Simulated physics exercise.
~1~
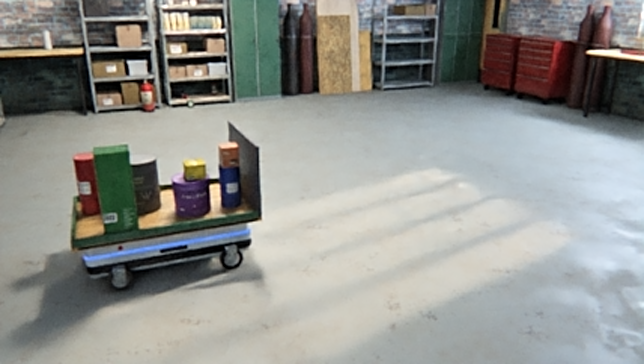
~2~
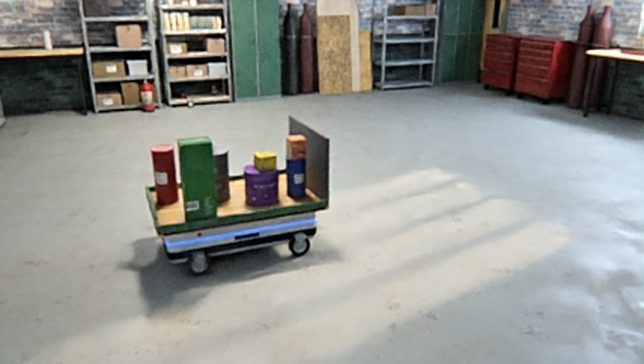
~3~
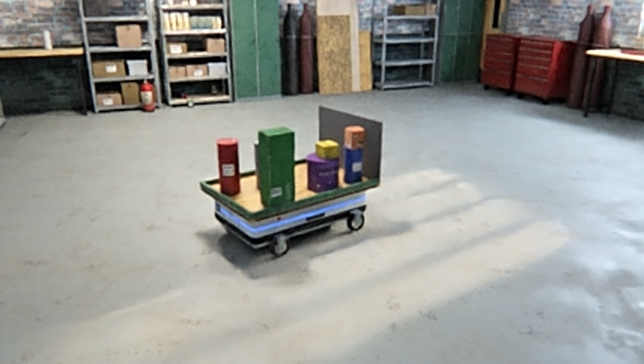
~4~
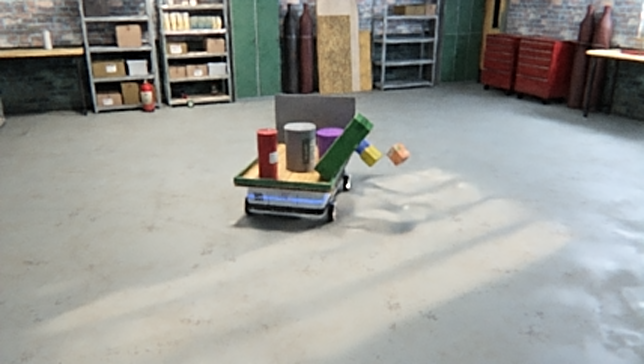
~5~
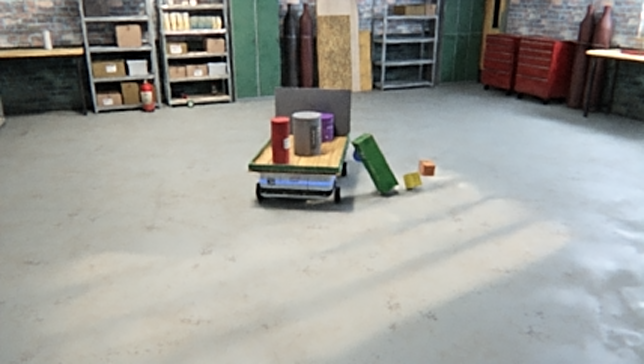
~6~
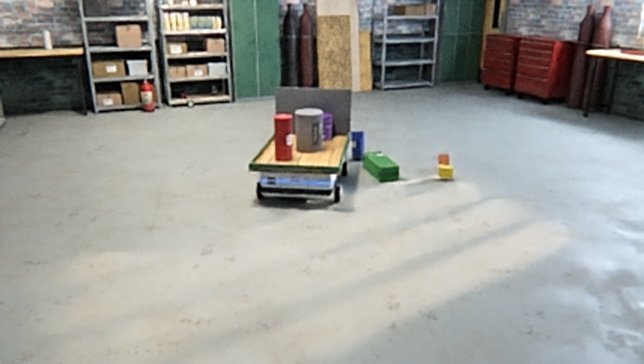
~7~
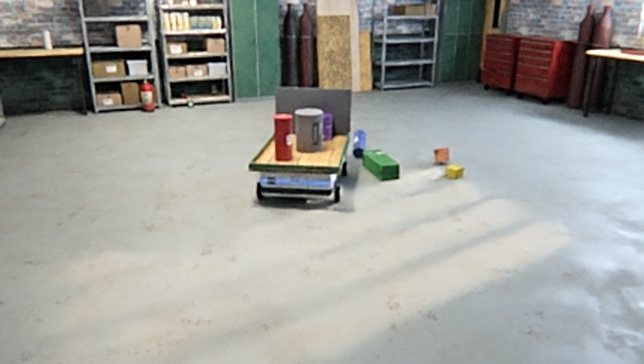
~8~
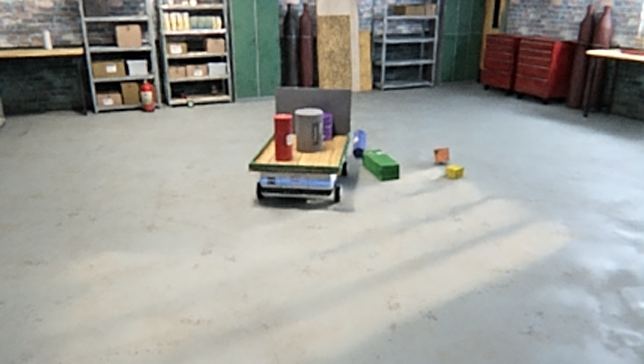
A low wheeled cart with a flat wooden deck and a dark upright board at its front rolls across the grey floor of a workshop, seen from a raised, still viewpoint. It carries red, blue, green, yellow, orange, purple and grey containers, with shelves, green doors and red tool cabinets behind. The cart travels rightward, then swings sharply away toward the back. The tall green box tips over the right side as the blue, yellow and orange items spill off too. The cart stops, leaving those four on the floor, while the red, grey and purple containers stay aboard.
